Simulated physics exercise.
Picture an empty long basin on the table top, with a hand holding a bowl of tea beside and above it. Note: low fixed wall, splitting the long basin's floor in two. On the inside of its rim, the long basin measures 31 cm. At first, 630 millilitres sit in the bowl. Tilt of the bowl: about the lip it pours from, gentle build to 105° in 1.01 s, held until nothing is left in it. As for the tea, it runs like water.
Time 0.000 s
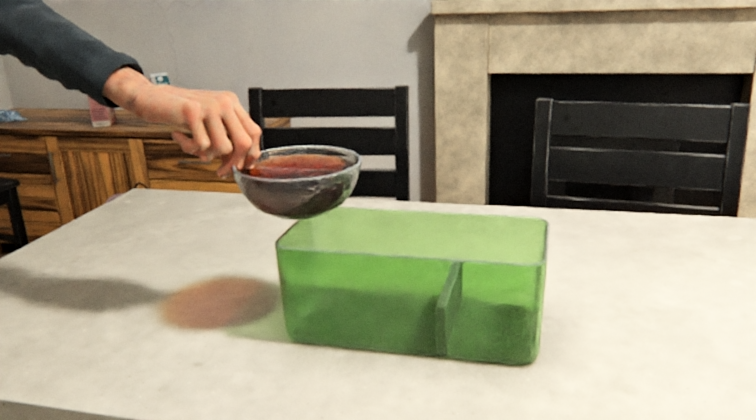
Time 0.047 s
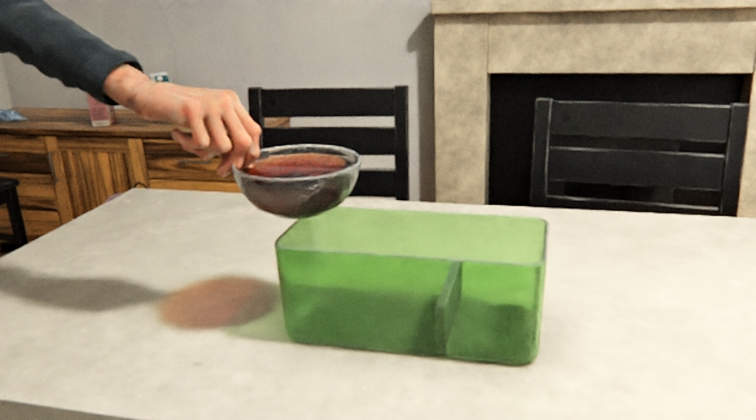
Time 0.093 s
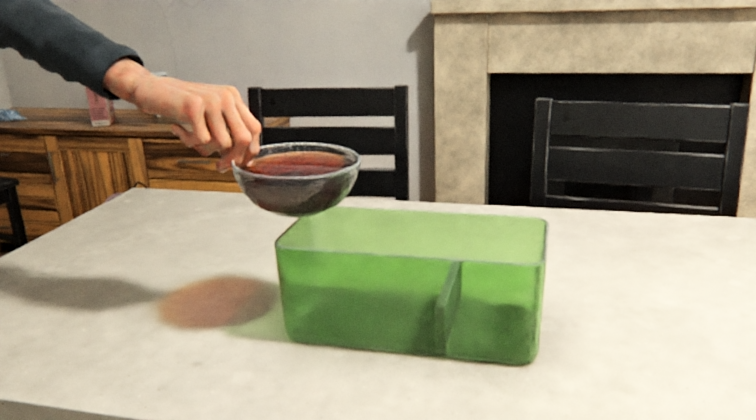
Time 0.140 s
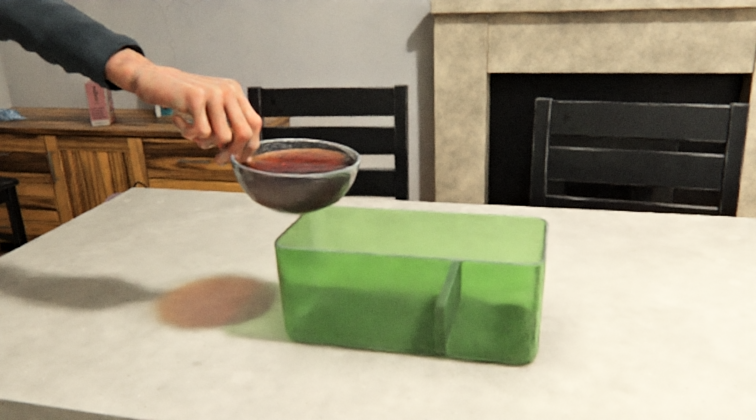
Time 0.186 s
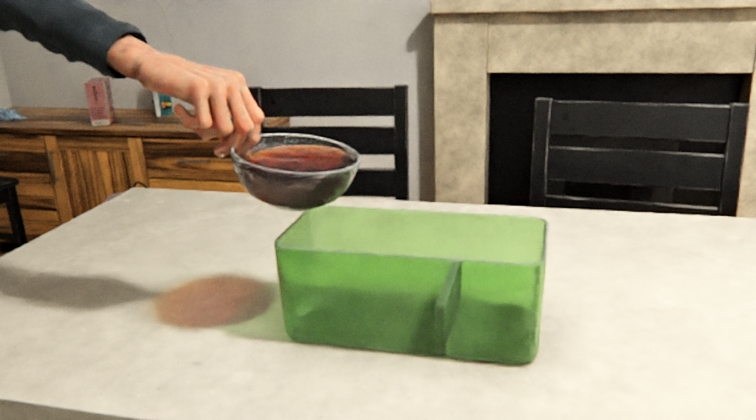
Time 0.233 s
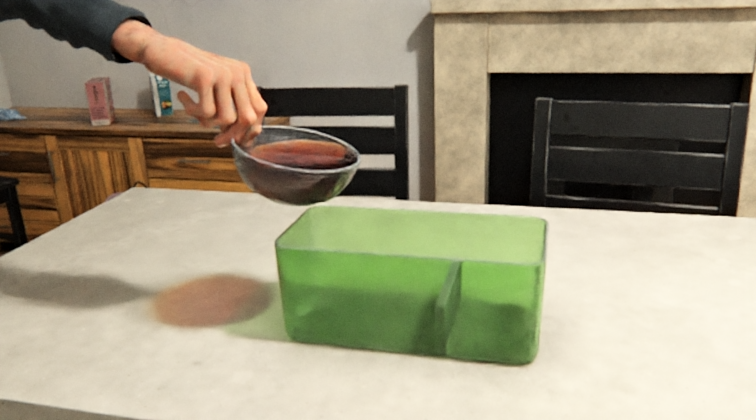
A hand gradually tilting a glass bowl of reddish-brown tea rightward above a green, divided rectangular basin on a pale table.
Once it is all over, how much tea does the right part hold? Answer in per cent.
The right part holds about 25 per cent.
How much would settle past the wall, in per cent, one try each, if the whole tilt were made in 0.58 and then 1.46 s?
About 40 %, then about 10 %.
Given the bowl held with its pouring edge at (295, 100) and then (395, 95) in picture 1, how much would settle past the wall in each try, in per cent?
In order, 5 and 85 per cent.
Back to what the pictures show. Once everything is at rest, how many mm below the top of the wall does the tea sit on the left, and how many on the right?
It's around 44 mm on the left side and around 50 mm on the right side.
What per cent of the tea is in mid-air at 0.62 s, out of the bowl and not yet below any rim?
I'd put it at about 42 percent.
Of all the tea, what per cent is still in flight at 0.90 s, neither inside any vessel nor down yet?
Near 5 in a hundred.
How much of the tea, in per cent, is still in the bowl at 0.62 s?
I'd put it near 34 percent.
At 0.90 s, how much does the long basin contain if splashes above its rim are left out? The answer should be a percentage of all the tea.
Around 96 in a hundred.
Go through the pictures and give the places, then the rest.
The first frame shows tilt 0°; pouring edge (358, 166); surface from (245, 166) to (357, 171); the long basin's rim runs from (294, 226) to (547, 242); the wall's top is at (450, 282).
The second frame shows tilt 1°; pouring edge (357, 165); surface from (245, 166) to (356, 170).
The third frame shows tilt 2°; pouring edge (357, 165); surface from (245, 163) to (356, 168).
The fourth frame shows tilt 5°; pouring edge (357, 165); surface from (245, 160) to (356, 165).
The fifth frame shows tilt 9°; pouring edge (357, 165); surface from (245, 156) to (356, 162).
The sixth frame shows tilt 13°; pouring edge (357, 165); surface from (245, 151) to (357, 159); 1 per cent is over the edge.
By 0.62 s the tilt is 70° and 34 per cent is still to pour, 23 is left of the wall and 0 right of it.
By 0.90 s the tilt is 102° and 0 per cent is still to pour, 70 is left of the wall and 26 right of it.
By 1.19 s the tilt is 105° and 0 per cent is still to pour, 74 is left of the wall and 25 right of it.
By 1.51 s the tilt is 105° and 0 per cent is still to pour, 74 is left of the wall and 25 right of it.
At rest 74 per cent lies left of the wall, 25 right of it and 1 outside.
